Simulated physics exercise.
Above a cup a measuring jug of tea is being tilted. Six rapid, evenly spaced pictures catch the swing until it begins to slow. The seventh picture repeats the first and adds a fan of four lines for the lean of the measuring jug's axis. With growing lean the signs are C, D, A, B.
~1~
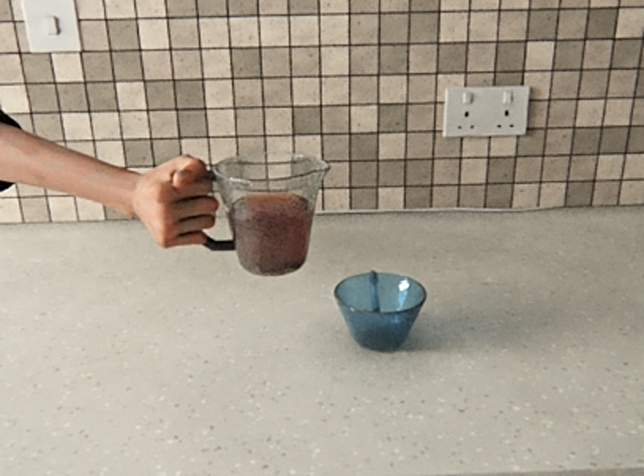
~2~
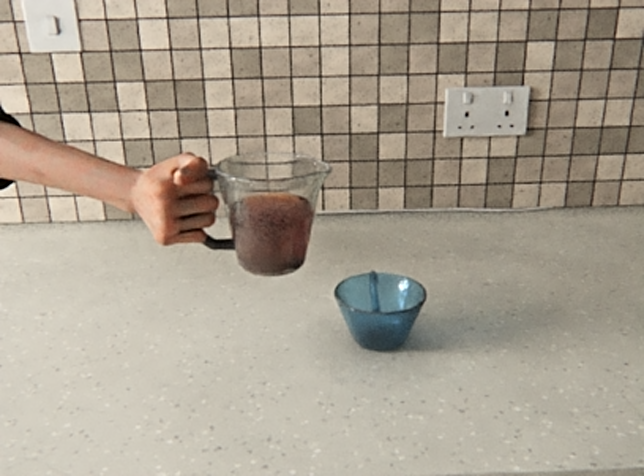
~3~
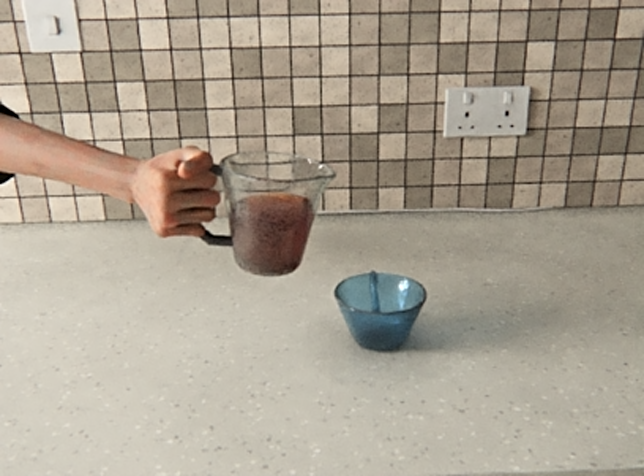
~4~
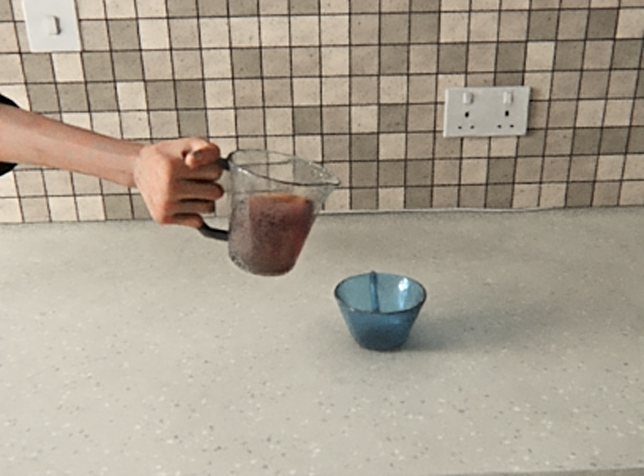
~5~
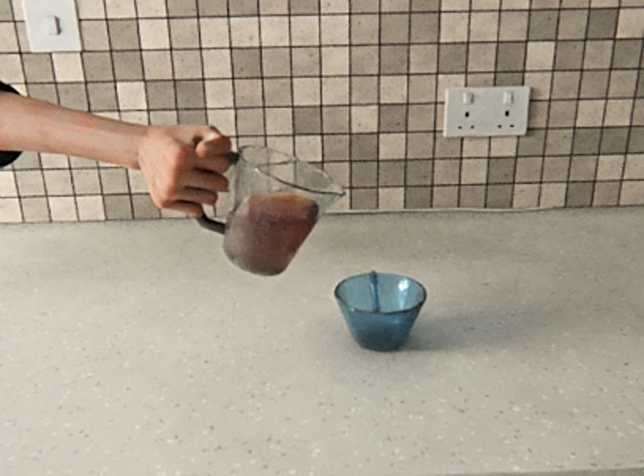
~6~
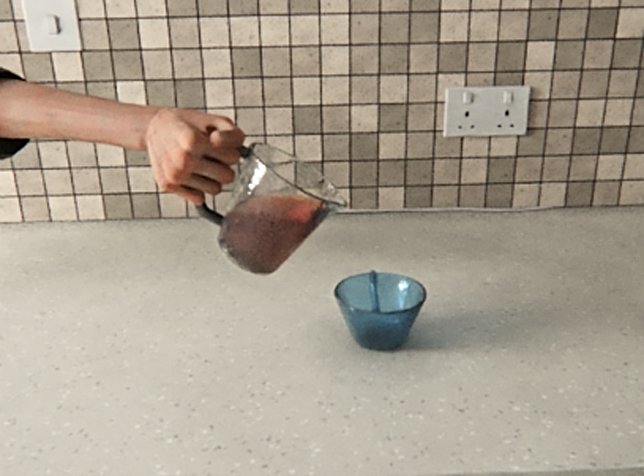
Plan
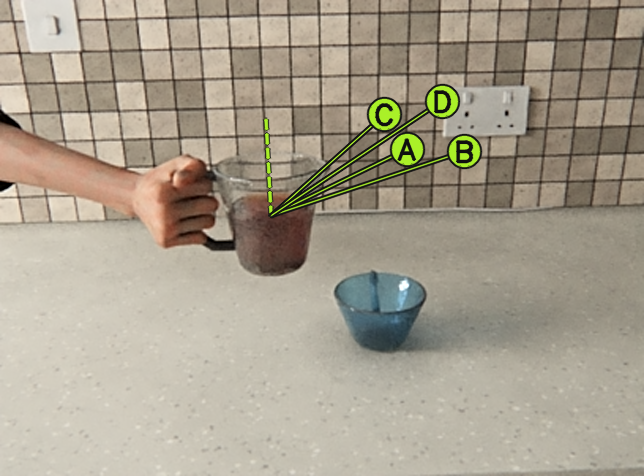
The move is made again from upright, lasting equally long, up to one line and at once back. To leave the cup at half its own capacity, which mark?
I would pick mark A.
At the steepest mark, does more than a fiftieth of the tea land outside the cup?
Yes.
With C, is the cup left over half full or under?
Under half.
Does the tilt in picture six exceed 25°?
Yes.
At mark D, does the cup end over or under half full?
Under half.
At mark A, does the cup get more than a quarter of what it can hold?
Yes, it does.
On the marked copy, A at (392, 156); B at (448, 156); C at (371, 125); D at (428, 110).
With A, the cup ends with about 54 % of what it can hold; 6 % of the tea is spilt.
With B, the cup ends with about 65 % of what it can hold; 16 % of the tea is spilt.
With C, the cup ends with about 13 % of what it can hold; 4 % of the tea is spilt.
With D, the cup ends with about 32 % of what it can hold; 3 % of the tea is spilt.
